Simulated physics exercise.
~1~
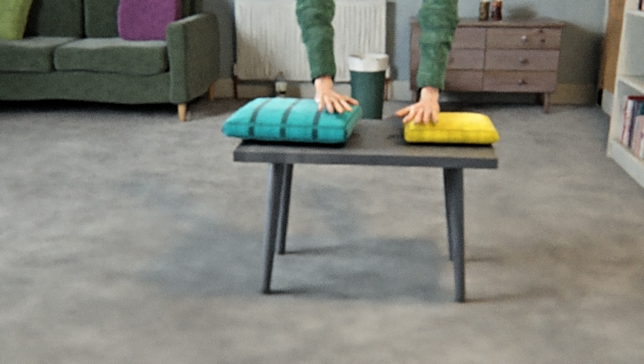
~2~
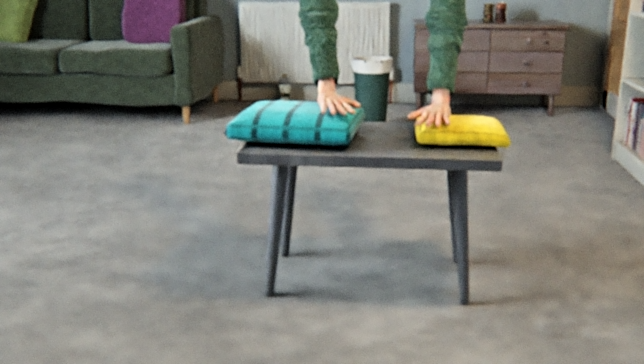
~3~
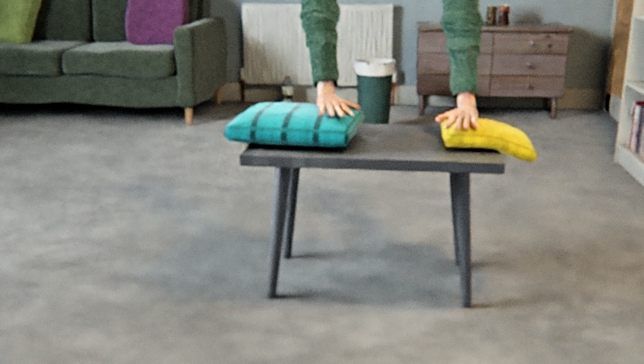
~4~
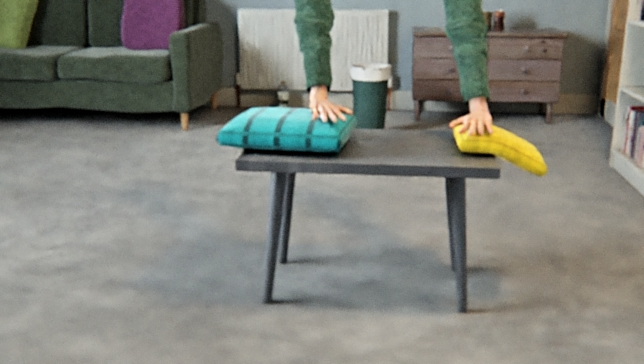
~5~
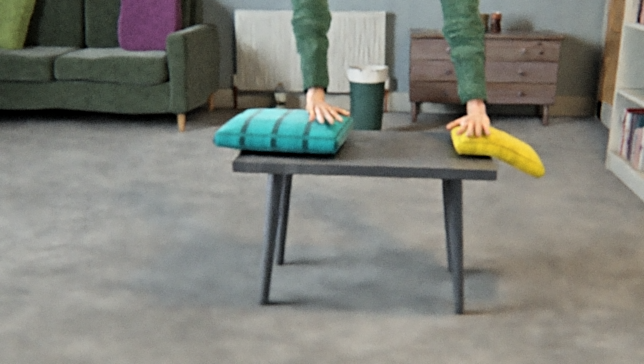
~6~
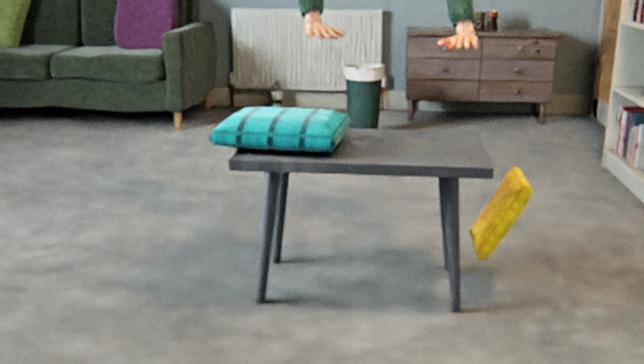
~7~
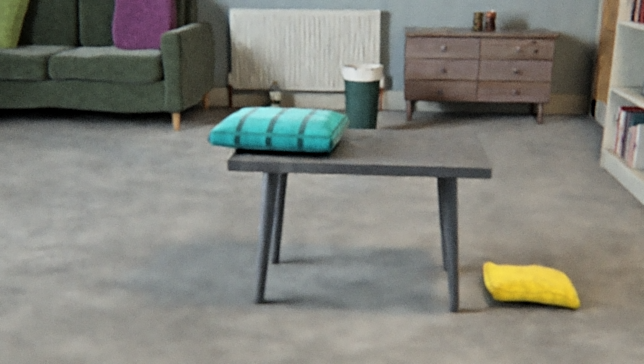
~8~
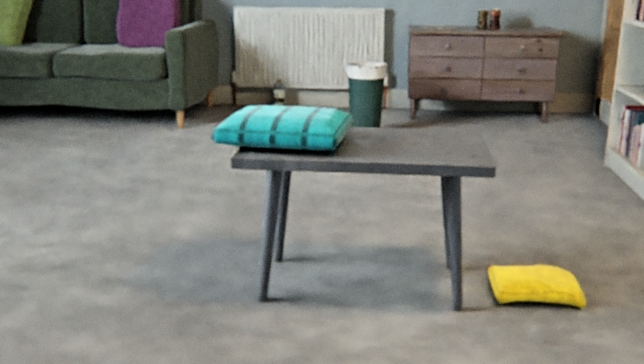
Two hands slide a yellow sack off a table to the floor, leaving a turquoise cushion.
